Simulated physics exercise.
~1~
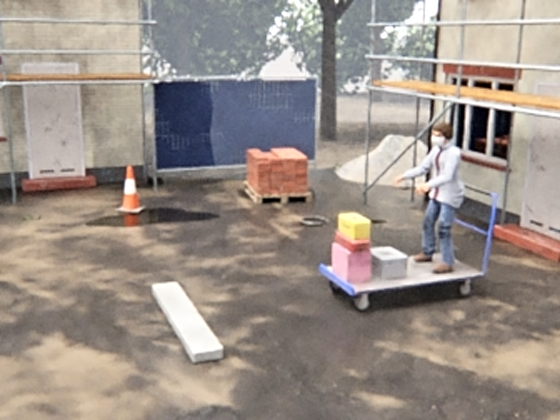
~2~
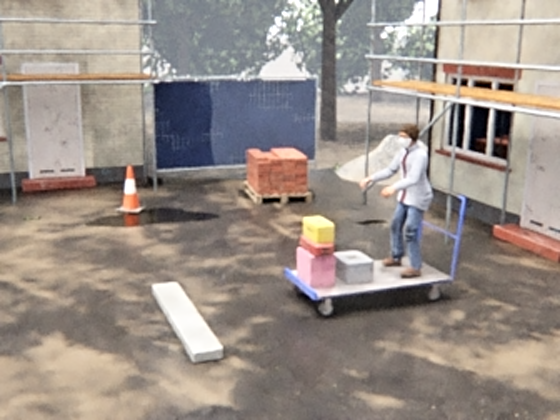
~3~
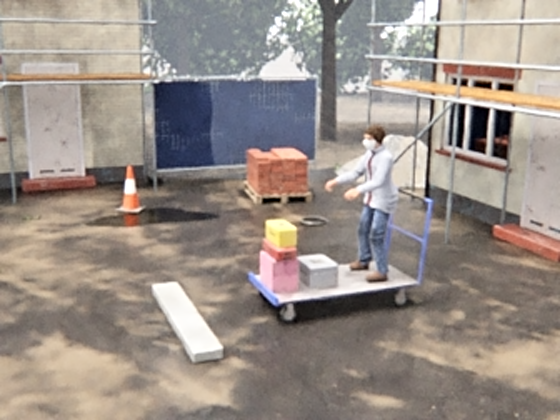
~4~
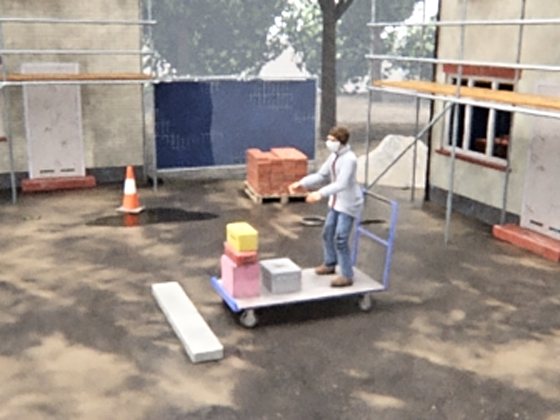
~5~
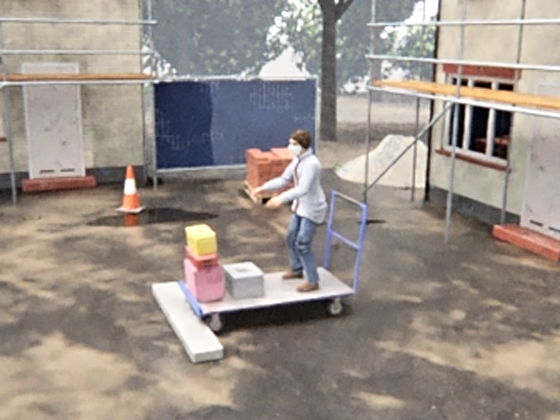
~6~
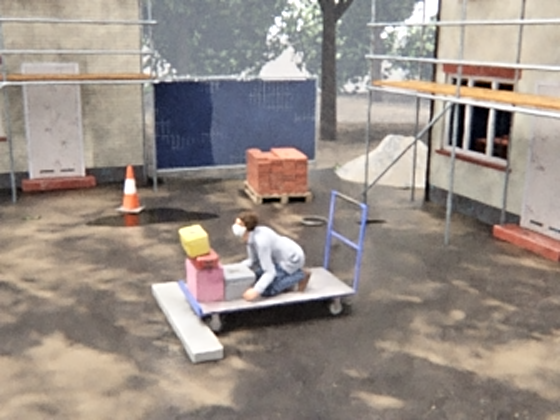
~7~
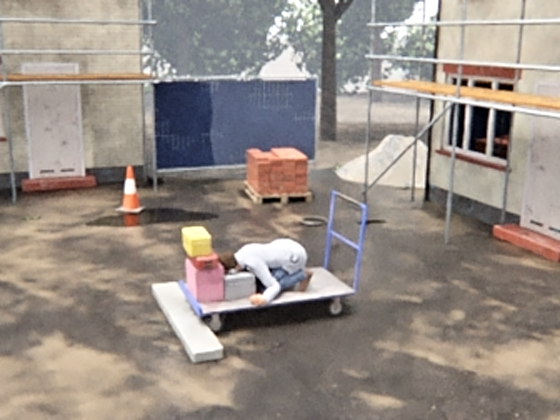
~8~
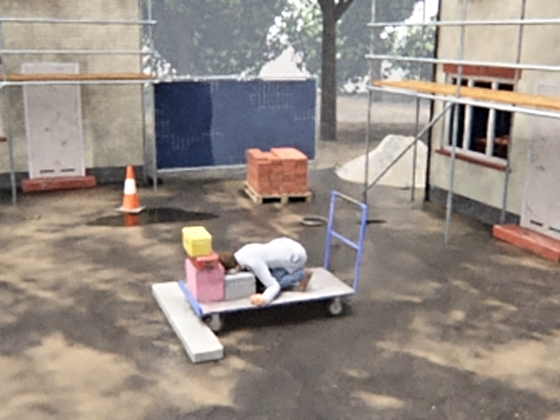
A flat cart with blue ends rolls left across a paved yard between scaffolded buildings, seen from slightly above by a still camera. At its front a yellow box sits on a red case over a pink carton, with a grey box behind and a masked worker in a pale top standing near the handle, arms held forward. An orange cone and stacked bricks stand beyond. The cart stops against a pale kerb. The worker crumples forward onto the deck as the yellow box tips, then settles back. The worker ends folded face down behind the stack, with everything still aboard.
